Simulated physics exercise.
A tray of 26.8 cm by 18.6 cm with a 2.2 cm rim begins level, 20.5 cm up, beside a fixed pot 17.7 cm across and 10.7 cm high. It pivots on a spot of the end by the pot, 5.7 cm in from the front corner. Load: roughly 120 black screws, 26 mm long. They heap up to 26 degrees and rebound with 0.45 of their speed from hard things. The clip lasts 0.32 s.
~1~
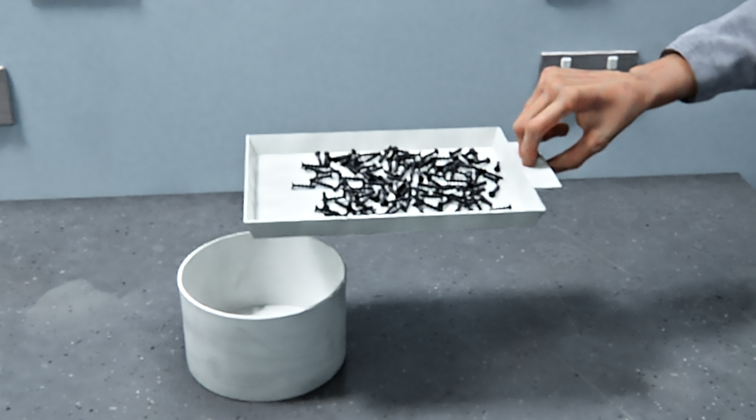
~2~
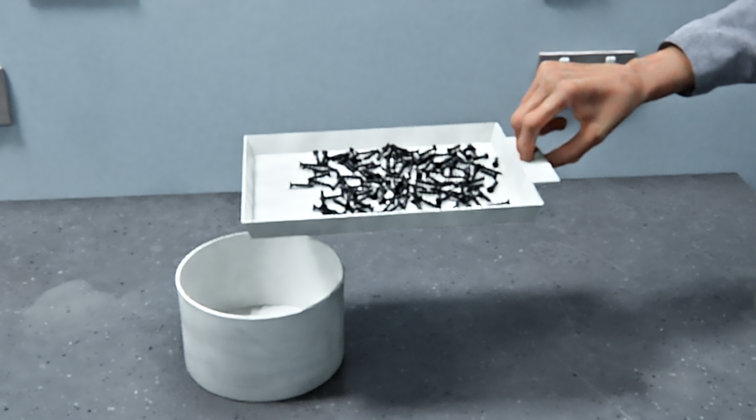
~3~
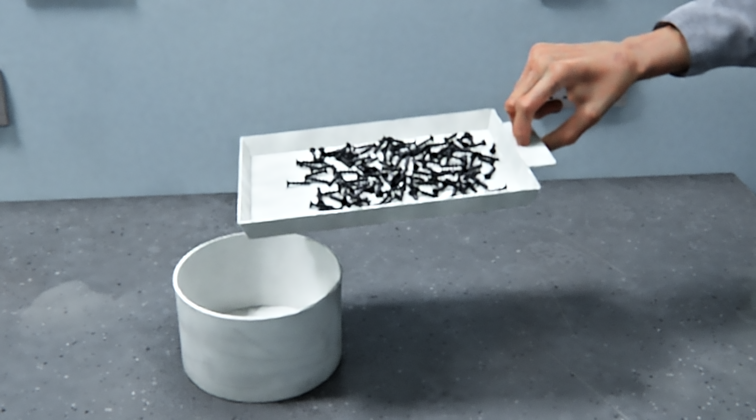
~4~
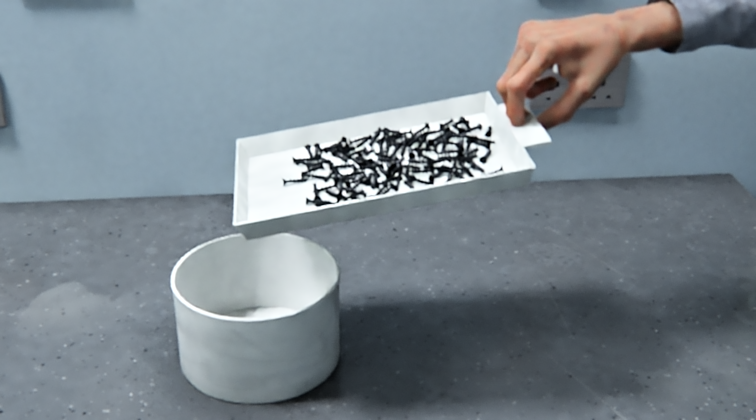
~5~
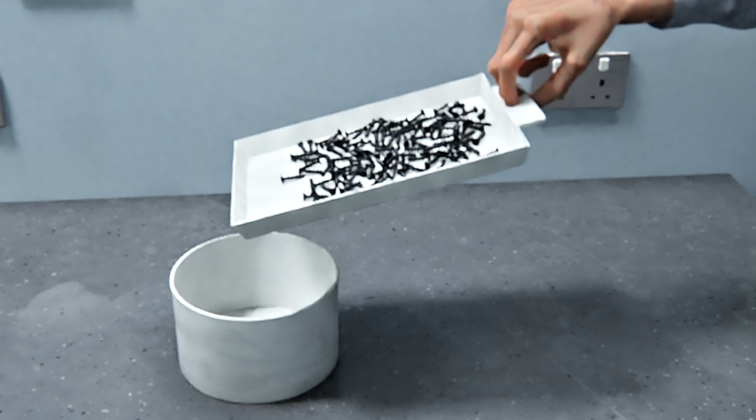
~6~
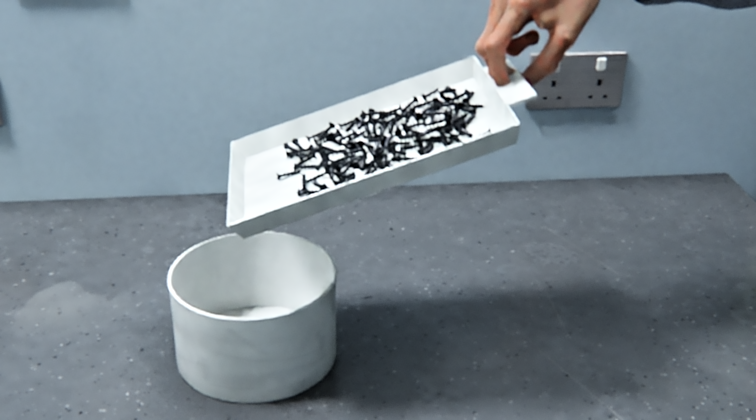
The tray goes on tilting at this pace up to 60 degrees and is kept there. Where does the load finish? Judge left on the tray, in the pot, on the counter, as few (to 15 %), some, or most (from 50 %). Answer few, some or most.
Tray: Most, pot: Some, counter: Few.
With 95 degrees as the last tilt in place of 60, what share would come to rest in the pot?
It would be near 80 per cent.
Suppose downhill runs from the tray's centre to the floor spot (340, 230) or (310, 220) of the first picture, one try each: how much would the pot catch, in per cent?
Some 0 and 5 per cent.
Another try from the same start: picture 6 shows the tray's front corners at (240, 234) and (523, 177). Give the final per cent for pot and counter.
Pot 0, counter 20.
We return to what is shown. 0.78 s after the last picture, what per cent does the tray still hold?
Some 65 per cent of the load.
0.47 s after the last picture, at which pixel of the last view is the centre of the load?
Around (244, 172).
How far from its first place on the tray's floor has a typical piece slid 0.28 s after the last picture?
About 6 cm.
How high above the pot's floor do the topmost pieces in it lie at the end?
Some 1.0 cm.
Then, 0.28 s after the last picture, tilt 39 degrees; the tray holds 100 %, the pot 0 %.
Then, 0.47 s after the last picture, tilt 53 degrees; the tray holds 95 %, the pot 0 %.
Then, 0.78 s after the last picture, tilt 60 degrees; the tray holds 65 %, the pot 20 %.
In the end, tray 65 %, pot 30 %, counter 5 %.
